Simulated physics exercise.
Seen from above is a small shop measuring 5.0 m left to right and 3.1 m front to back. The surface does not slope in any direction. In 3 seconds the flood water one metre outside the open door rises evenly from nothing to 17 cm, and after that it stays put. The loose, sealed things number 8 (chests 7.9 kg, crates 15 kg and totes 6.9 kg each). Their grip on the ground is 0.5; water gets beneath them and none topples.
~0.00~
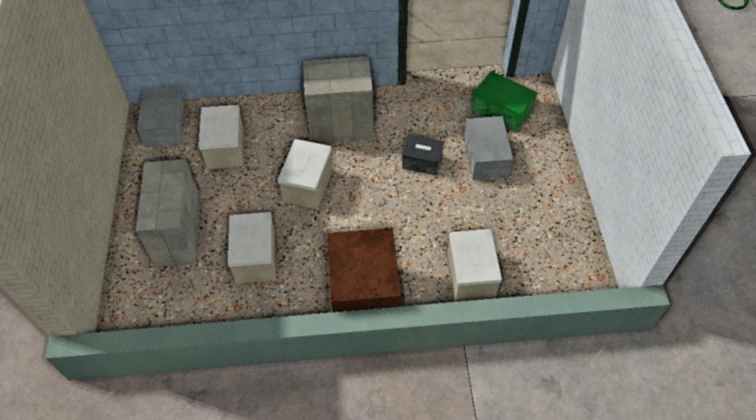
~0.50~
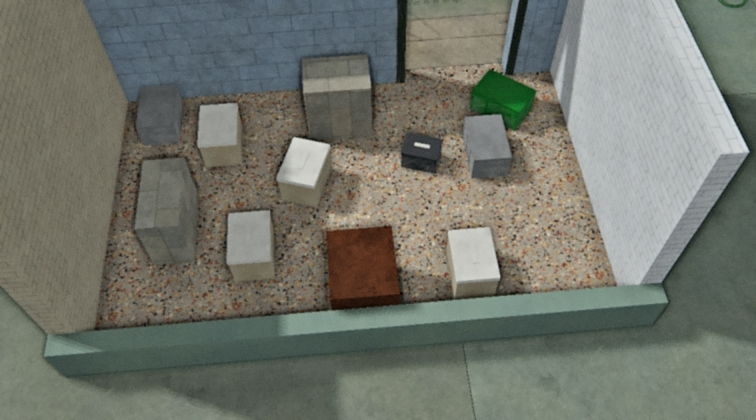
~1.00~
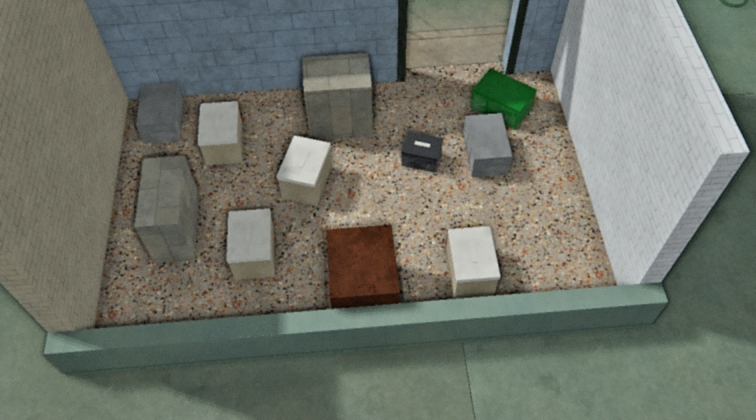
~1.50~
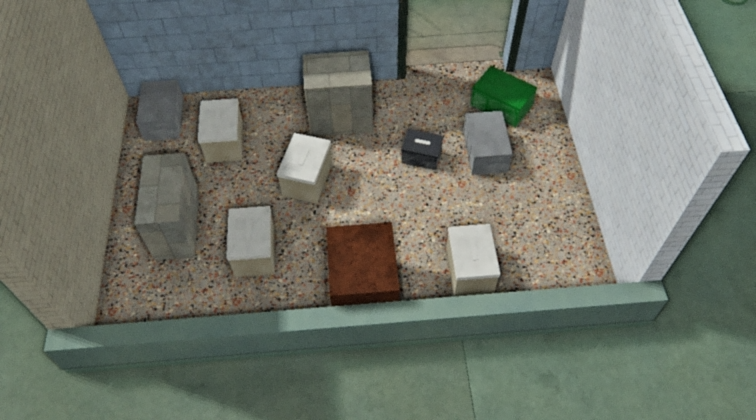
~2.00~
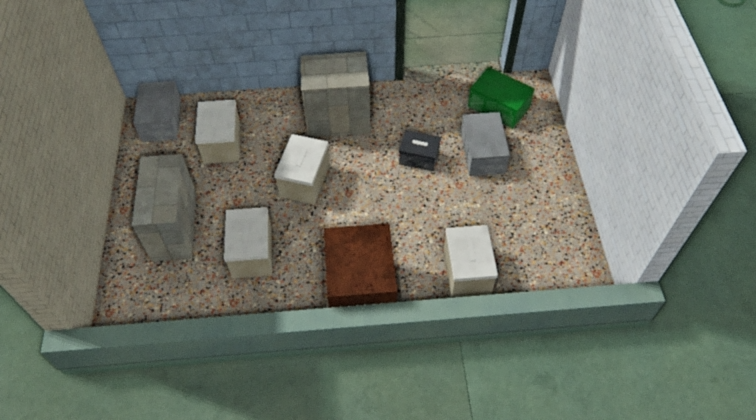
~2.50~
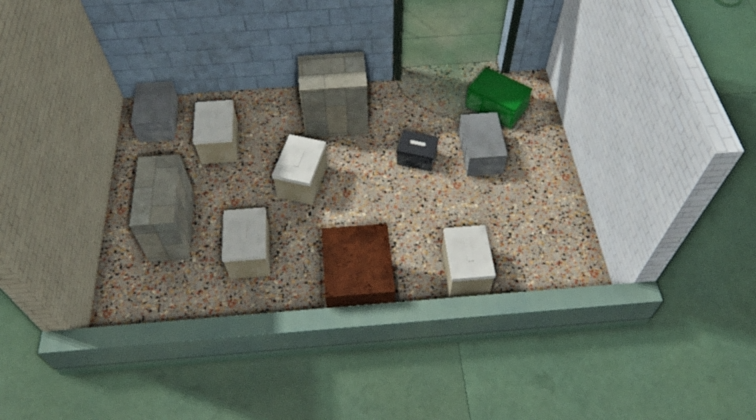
Small walled shop of grey, white, brown and green blocks staying still on a pebbled floor as the ground outside turns green.
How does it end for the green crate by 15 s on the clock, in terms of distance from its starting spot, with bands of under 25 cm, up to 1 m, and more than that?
I'd say it gets moved far off.
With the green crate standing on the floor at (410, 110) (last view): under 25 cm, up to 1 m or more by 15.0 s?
Outcome - it ends up well away.
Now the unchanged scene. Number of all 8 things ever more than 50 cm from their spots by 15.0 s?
I get 8.
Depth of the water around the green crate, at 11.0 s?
Close to 11 centimetres.
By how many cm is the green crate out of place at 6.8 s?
Displacement near 200 cm.
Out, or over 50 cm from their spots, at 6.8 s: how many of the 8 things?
My count gives 3.
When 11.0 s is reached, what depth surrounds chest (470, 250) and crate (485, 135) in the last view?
I'd estimate 9 cm for the first and 8 cm for the second.
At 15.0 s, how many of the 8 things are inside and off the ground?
I'd say 8 of them.
After 3.5 s the green crate is near (512, 95), 0.2 m from its start, aground; 0 afloat.
After 6.8 s the green crate is near (573, 222), 1.9 m from its start, afloat; 2 afloat.
After 11.0 s the green crate is near (447, 191), 1.6 m from its start, afloat; 5 afloat.
After 15.0 s the green crate is near (333, 210), 2.4 m from its start, afloat; 8 afloat.
